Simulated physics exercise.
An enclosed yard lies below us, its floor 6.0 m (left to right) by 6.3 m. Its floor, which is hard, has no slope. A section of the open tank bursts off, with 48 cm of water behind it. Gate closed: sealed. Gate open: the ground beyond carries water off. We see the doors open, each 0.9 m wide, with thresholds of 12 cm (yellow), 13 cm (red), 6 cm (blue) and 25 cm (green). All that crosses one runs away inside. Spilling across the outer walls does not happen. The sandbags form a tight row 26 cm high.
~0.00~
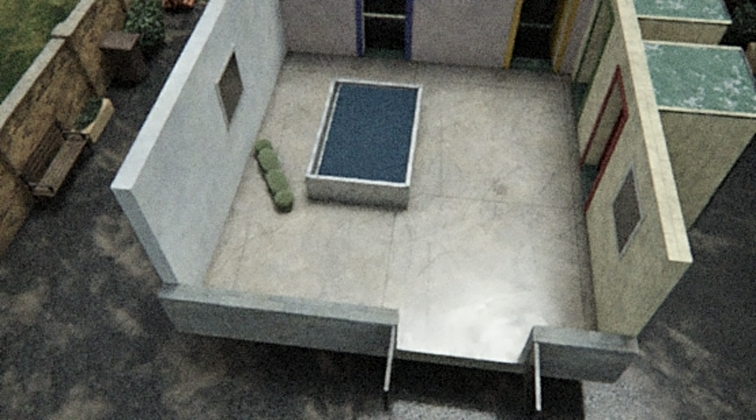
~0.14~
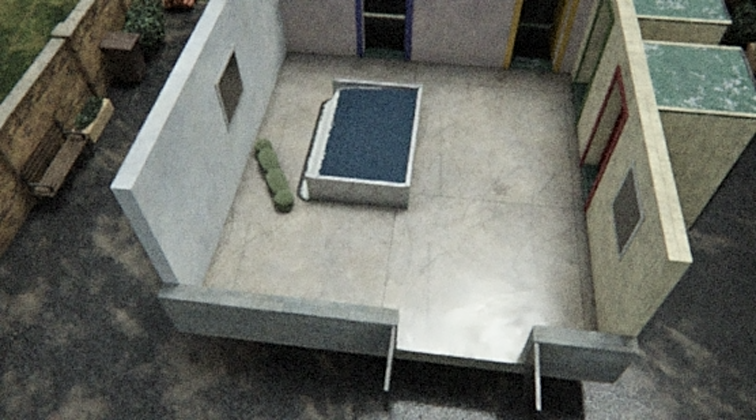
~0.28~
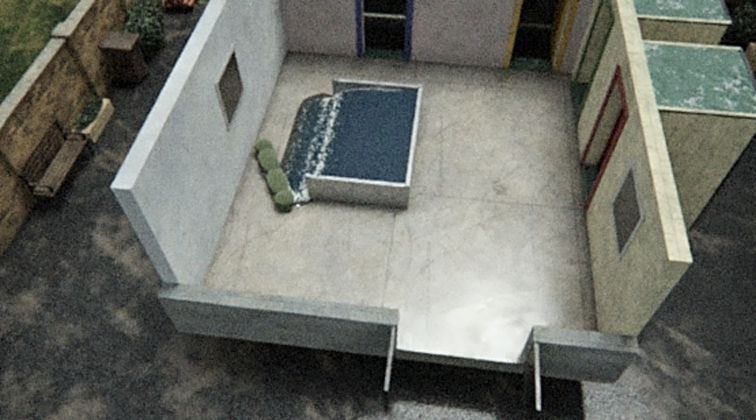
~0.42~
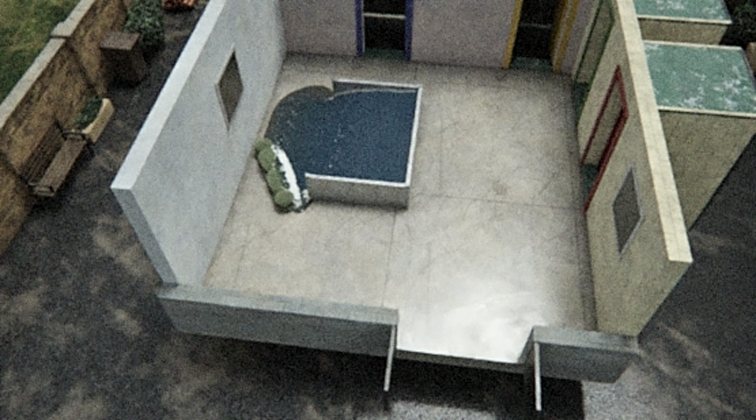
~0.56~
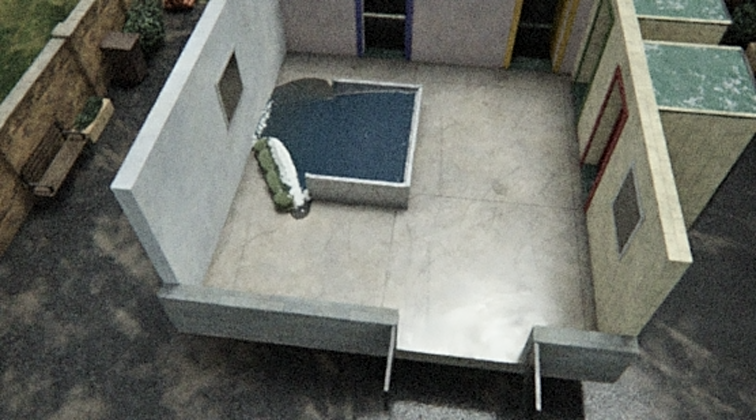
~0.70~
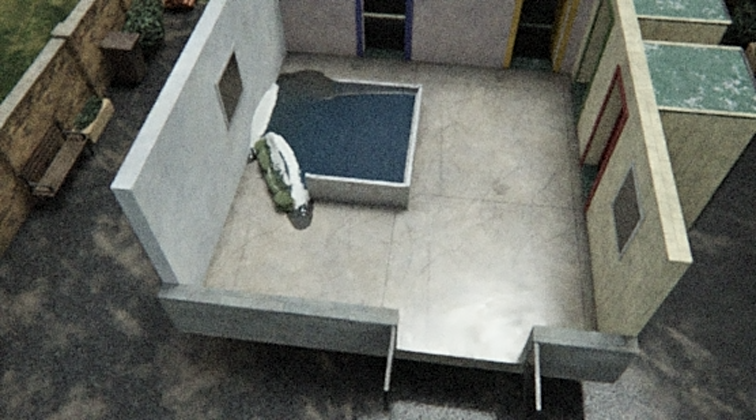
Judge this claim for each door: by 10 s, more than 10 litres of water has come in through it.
Verdicts: The yellow door, false; the red door, false; the blue door, true; the green door, false.
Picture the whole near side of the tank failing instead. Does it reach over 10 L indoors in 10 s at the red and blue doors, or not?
So red ends up short of it and blue ends up short of it.
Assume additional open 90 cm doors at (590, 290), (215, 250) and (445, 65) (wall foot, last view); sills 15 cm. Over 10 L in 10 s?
First doorway falls short, second falls short, third falls short.
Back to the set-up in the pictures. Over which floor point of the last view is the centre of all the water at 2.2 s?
Around (318, 135) in the last picture.
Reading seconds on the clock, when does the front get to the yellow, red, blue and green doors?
So yellow at 3.4 s, red at 5.0 s, blue at 2.2 s, and green at 4.0 s.
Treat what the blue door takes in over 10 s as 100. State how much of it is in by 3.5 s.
Roughly 35 percent is in by then.
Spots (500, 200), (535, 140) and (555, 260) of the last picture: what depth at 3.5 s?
0, 0 and 0 cm, respectively.
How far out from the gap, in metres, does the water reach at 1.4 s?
Some 2.8 m out.
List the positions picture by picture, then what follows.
The first picture shows the open tank at (368, 132) is whole and still, 48 cm deep.
In the second picture, the front is at (305, 197), 1.3 m from the gap at (325, 141); 0.3 m2 of floor is under water; 48 cm left at the back of the open tank.
In the third picture, the front is at (320, 97), 1.4 m from the gap at (325, 142); 1.3 m2 of floor is under water; 48 cm left at the back of the open tank.
In the fourth picture, the front is at (310, 90), 1.6 m from the gap at (325, 142); 2.3 m2 of floor is under water; 48 cm left at the back of the open tank.
In the fifth picture, the front is at (273, 93), 1.9 m from the gap at (325, 142); 3.0 m2 of floor is under water; 41 cm left at the back of the open tank.
In the sixth picture, the front is at (278, 79), 2.2 m from the gap at (325, 142); 3.2 m2 of floor is under water; 41 cm left at the back of the open tank.
After 1.4 s water covers 15 % of the floor and is deepest (40 cm) near (261, 126); yellow door not reached, red door not reached, blue door not reached, green door not reached.
After 2.2 s water covers 30 % of the floor and is deepest (40 cm) near (286, 55); yellow door not reached, red door not reached, blue door 4 cm at the sill, 0 L in, green door not reached.
After 3.5 s water covers 45 % of the floor and is deepest (23 cm) near (284, 61); yellow door 2 cm at the sill, 0 L in, red door not reached, blue door 11 cm at the sill, 8 L in, green door not reached.
After 6.0 s water covers 70 % of the floor and is deepest (16 cm) near (292, 180); yellow door 5 cm at the sill, 0 L in, red door 5 cm at the sill, 0 L in, blue door 7 cm at the sill, 21 L in, green door 13 cm at the sill, 0 L in.
After 10.0 s water covers 90 % of the floor and is deepest (10 cm) near (285, 171); yellow door 7 cm at the sill, 0 L in, red door 4 cm at the sill, 0 L in, blue door 5 cm at the sill, 24 L in, green door 6 cm at the sill, 0 L in.
